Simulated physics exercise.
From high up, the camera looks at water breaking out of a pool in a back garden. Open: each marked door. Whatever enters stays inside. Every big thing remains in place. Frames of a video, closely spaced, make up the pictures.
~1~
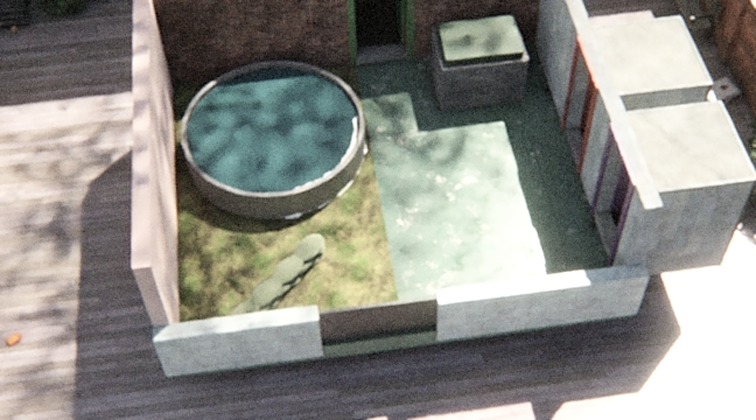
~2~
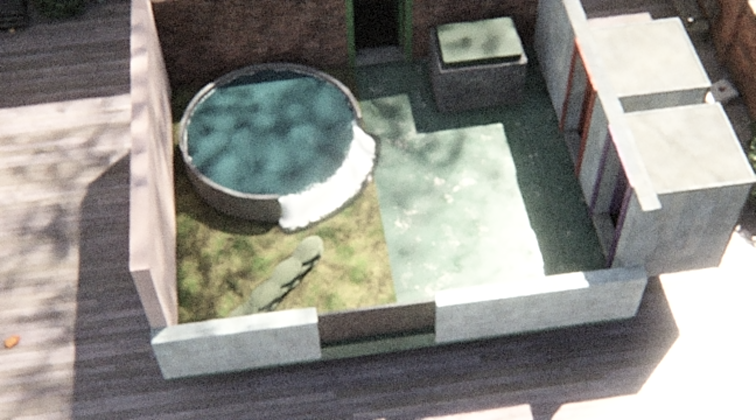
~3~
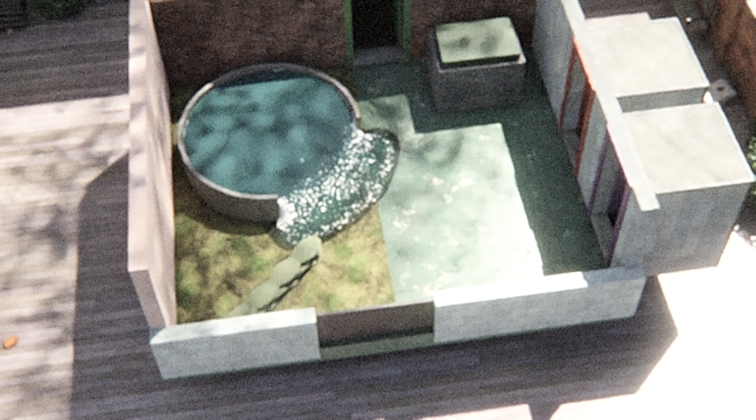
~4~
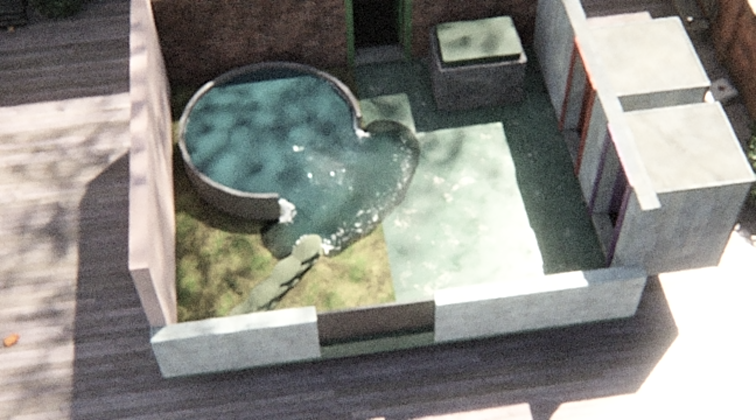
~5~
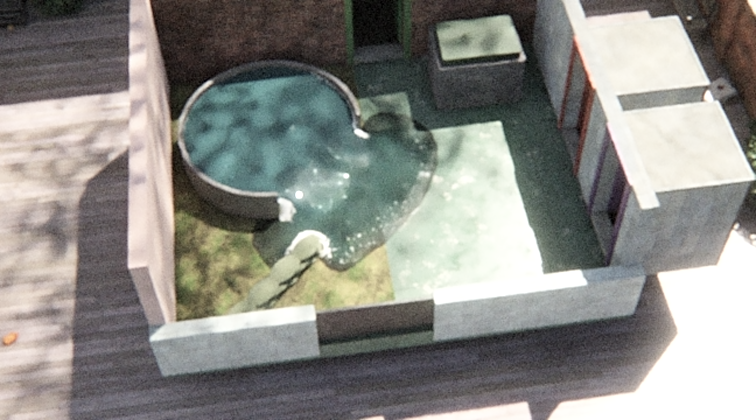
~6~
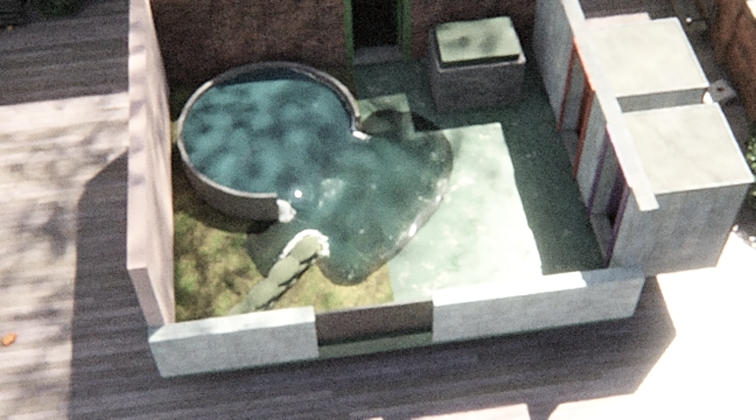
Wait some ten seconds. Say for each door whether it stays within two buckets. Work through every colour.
The purple door goes past two buckets; the red door goes past two buckets; the green door stays within two buckets.
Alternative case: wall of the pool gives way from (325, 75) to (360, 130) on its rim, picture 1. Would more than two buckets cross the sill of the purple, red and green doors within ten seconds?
At the doors, purple never reaches it, red crosses the line and green crosses the line.
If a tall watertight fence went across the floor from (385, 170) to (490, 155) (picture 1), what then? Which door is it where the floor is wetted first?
That's the red one.
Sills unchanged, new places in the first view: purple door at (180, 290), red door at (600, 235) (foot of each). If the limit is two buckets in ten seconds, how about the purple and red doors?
I'd say the purple door remains short of it and the red door beats the mark.
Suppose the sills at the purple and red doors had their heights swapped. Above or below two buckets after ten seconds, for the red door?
Then: The red one stays within the limit.
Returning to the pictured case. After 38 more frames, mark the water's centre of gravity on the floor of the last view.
Close to (392, 200).
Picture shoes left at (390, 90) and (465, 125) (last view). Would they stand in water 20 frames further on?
The first spot is bone-dry and the second inundated.
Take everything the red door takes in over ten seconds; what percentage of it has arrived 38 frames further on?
Near 75 in a hundred.
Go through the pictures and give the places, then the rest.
Still water in the round tank at (273, 128), in the first picture.
The front is at (369, 137), out from the gap at (341, 182), in the second picture.
Water pours out at (339, 184) and has run to (389, 134), in the third picture.
The front is at (408, 133), out from the gap at (340, 184), in the fourth picture.
The front is at (416, 126), out from the gap at (339, 182), in the fifth picture.
The front is at (434, 130), out from the gap at (339, 184), in the sixth picture.
A moment on, water covers 45 % of the floor; the purple door not reached, the red door not reached, the green door not reached.
Next, water covers 70 % of the floor; the purple door wet at the sill, nothing in, the red door under two buckets in, the green door not reached.
Then, water covers 80 % of the floor; the purple door over two buckets in, the red door over two buckets in, the green door wet at the sill, nothing in.
Later, water covers 80 % of the floor; the purple door far over two buckets in, the red door far over two buckets in, the green door wet at the sill, nothing in.
In the end, water covers 95 % of the floor; the purple door far over two buckets in, the red door far over two buckets in, the green door wet at the sill, nothing in.
